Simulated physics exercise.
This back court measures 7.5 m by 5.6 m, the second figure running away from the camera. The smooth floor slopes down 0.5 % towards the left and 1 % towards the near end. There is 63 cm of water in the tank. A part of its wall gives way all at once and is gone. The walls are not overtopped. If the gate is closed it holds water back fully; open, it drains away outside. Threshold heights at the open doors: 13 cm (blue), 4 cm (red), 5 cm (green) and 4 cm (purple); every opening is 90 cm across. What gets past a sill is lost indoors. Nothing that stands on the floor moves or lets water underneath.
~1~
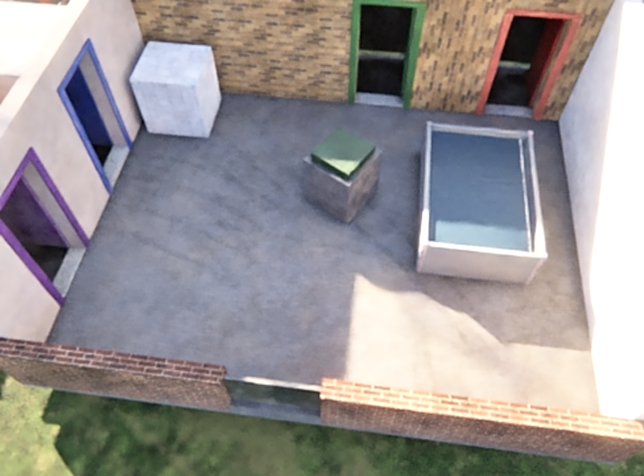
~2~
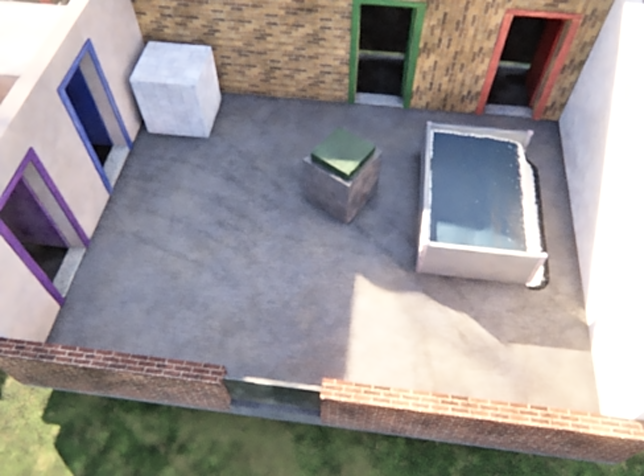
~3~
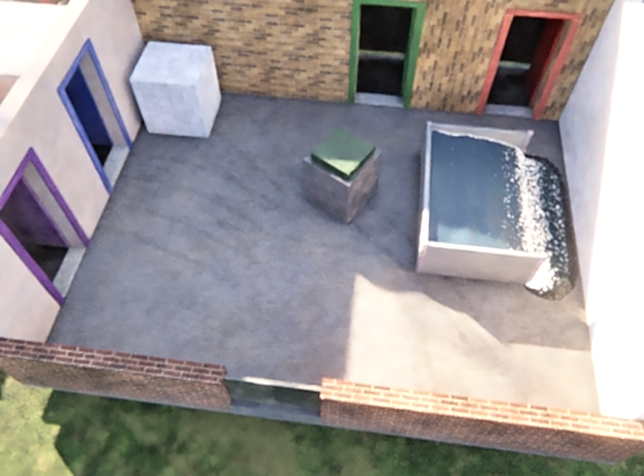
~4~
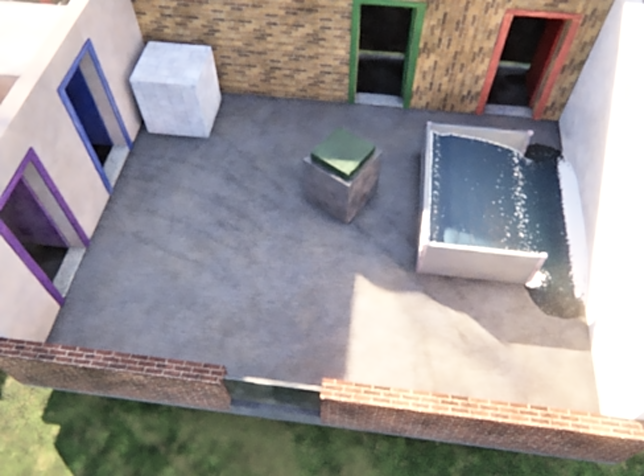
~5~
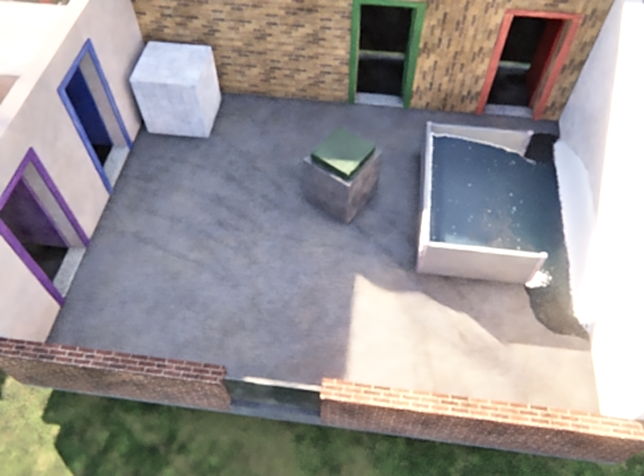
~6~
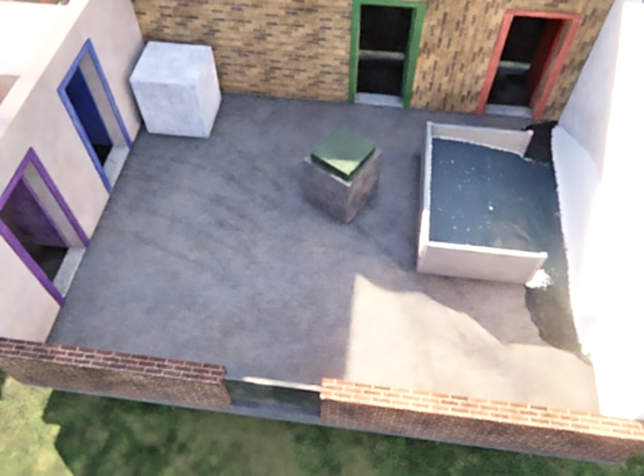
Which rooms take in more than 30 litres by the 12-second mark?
Door by door: At the blue door it keeps below the limit; at the red door it goes over the limit; at the green door it does not reach the limit; at the purple door it exceeds the limit.
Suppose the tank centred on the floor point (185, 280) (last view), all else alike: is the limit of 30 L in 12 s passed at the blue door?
Then: Blue under.
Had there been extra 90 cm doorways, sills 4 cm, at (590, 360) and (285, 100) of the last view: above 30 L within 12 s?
In turn: Past it, not over.
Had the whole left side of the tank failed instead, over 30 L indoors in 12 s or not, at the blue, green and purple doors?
Against that limit: Blue below, green above, purple past it.
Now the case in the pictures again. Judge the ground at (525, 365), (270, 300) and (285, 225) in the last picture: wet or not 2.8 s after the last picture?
In that order: Wet, under water, still dry.
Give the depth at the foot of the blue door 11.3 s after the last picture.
About 6.0 cm.
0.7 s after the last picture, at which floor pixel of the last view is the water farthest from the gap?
At about (596, 434).
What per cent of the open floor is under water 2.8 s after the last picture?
Near 50 per cent is wet.
Then, 0.7 s after the last picture water covers 15 % of the floor and is deepest (43 cm) near (553, 120); blue door not reached, red door 14 cm at the sill, 7 L in, green door not reached, purple door not reached.
Then, 1.5 s after the last picture water covers 20 % of the floor and is deepest (35 cm) near (596, 434); blue door not reached, red door 18 cm at the sill, 87 L in, green door not reached, purple door not reached.
Then, 2.8 s after the last picture water covers 50 % of the floor and is deepest (21 cm) near (530, 195); blue door not reached, red door 10 cm at the sill, 169 L in, green door 3 cm at the sill, 0 L in, purple door not reached.
Then, 6.3 s after the last picture water covers 95 % of the floor and is deepest (12 cm) near (567, 430); blue door 7 cm at the sill, 0 L in, red door 7 cm at the sill, 242 L in, green door 2 cm at the sill, 0 L in, purple door 8 cm at the sill, 21 L in.
Then, 11.3 s after the last picture water covers 90 % of the floor and is deepest (10 cm) near (37, 362); blue door 6 cm at the sill, 0 L in, red door 4 cm at the sill, 258 L in, green door 1 cm at the sill, 0 L in, purple door 8 cm at the sill, 84 L in.
